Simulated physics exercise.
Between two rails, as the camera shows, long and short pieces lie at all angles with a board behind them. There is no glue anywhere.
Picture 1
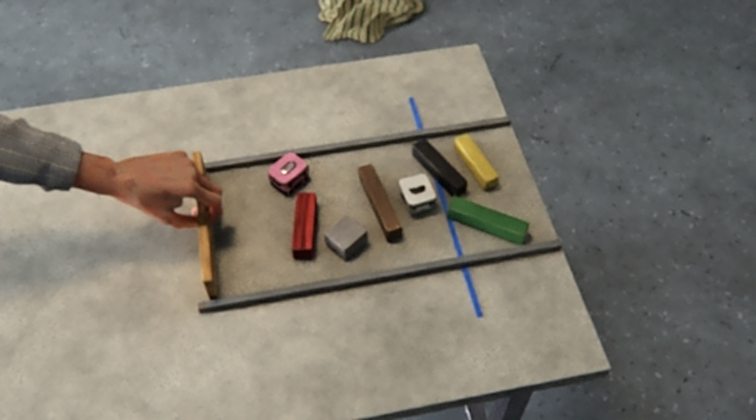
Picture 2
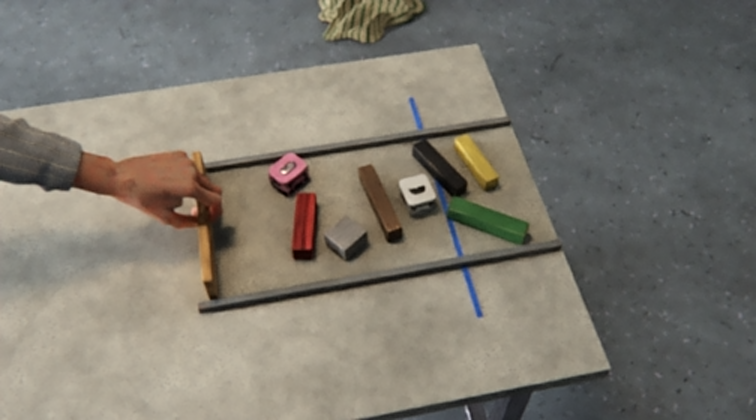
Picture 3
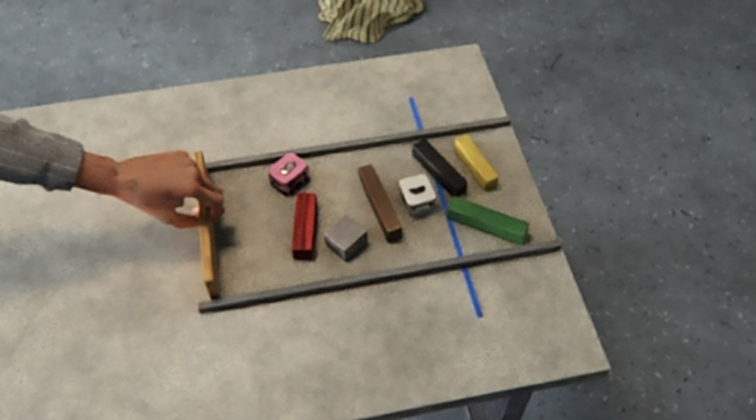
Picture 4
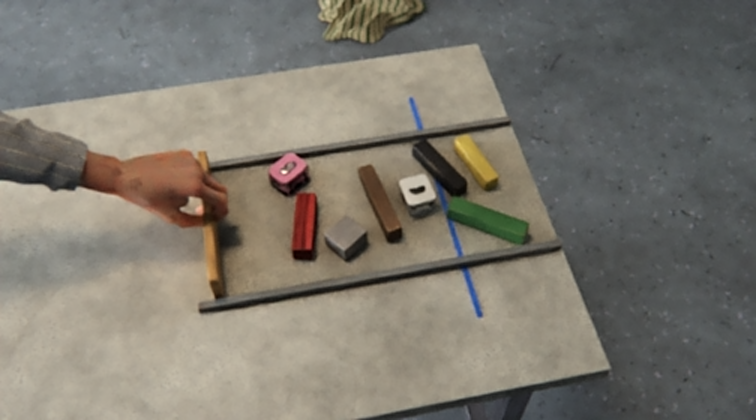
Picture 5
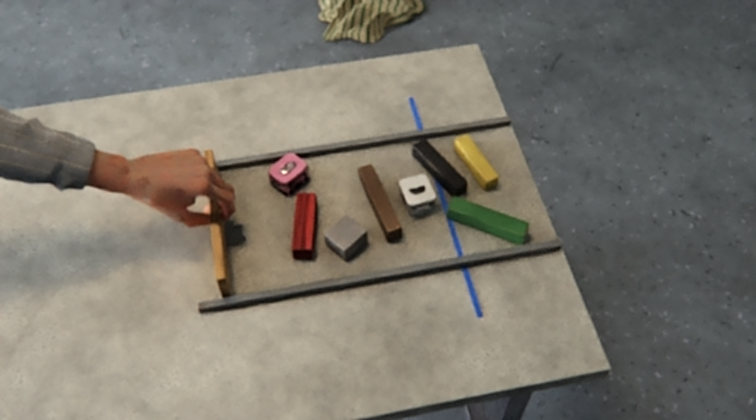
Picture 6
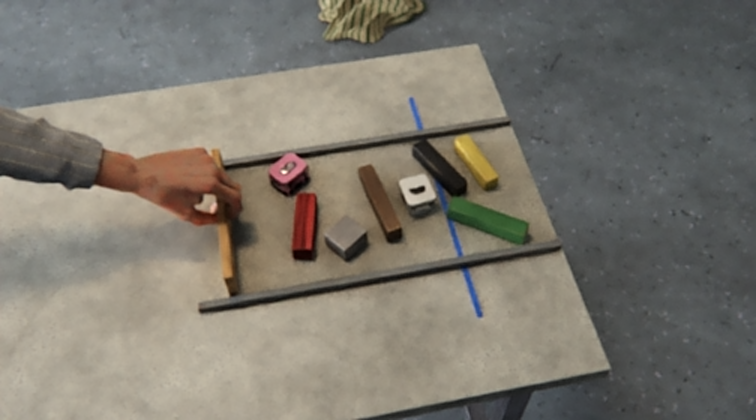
A hand in a grey sleeve grips an upright wooden board at the left end of two dark rails on a pale tabletop, seen from above at an angle. Between the rails lie a pink case, red stick, grey block, brown bar, white case, black stick, green bar and yellow bar, with blue tape crossing beneath. The hand slides the board slightly right, touching nothing, while the pieces and view stay still.
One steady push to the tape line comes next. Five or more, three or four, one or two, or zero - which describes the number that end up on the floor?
That would be zero.
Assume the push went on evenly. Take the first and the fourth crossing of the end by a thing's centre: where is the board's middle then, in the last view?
In pixels, around (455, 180) followed by around (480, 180).
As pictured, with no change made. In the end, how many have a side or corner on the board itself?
2 of them.
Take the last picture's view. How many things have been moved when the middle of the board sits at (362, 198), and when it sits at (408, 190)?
At that stage 5; at the next, 8.
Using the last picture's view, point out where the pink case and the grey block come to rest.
In the last picture the pink case sits at (449, 149) while the grey block sits at (488, 223).
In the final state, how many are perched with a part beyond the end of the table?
As for overhanging, the count is 2.
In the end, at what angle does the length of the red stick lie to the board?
I'd say it's about 0° out of line.
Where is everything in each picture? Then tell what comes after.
Yellow bar (476, 162); green bar (488, 220); black stick (439, 168); board (205, 223); tape (442, 196), in the first frame.
Green bar (487, 220); red stick (305, 225), in the second frame.
Black stick (439, 168); white case (417, 196), in the third frame.
Yellow bar (476, 162); pink case (289, 174), in the fourth frame.
Green bar (487, 220); grey block (346, 238), in the fifth frame.
Yellow bar (476, 162); green bar (487, 220); black stick (439, 168); board (224, 220); tape (442, 196), in the sixth frame.
Soon after, none off yet; yellow bar at rest near (476, 162); green bar at rest near (487, 220); black stick at rest near (439, 168).
In the end, the number that fall off is zero.
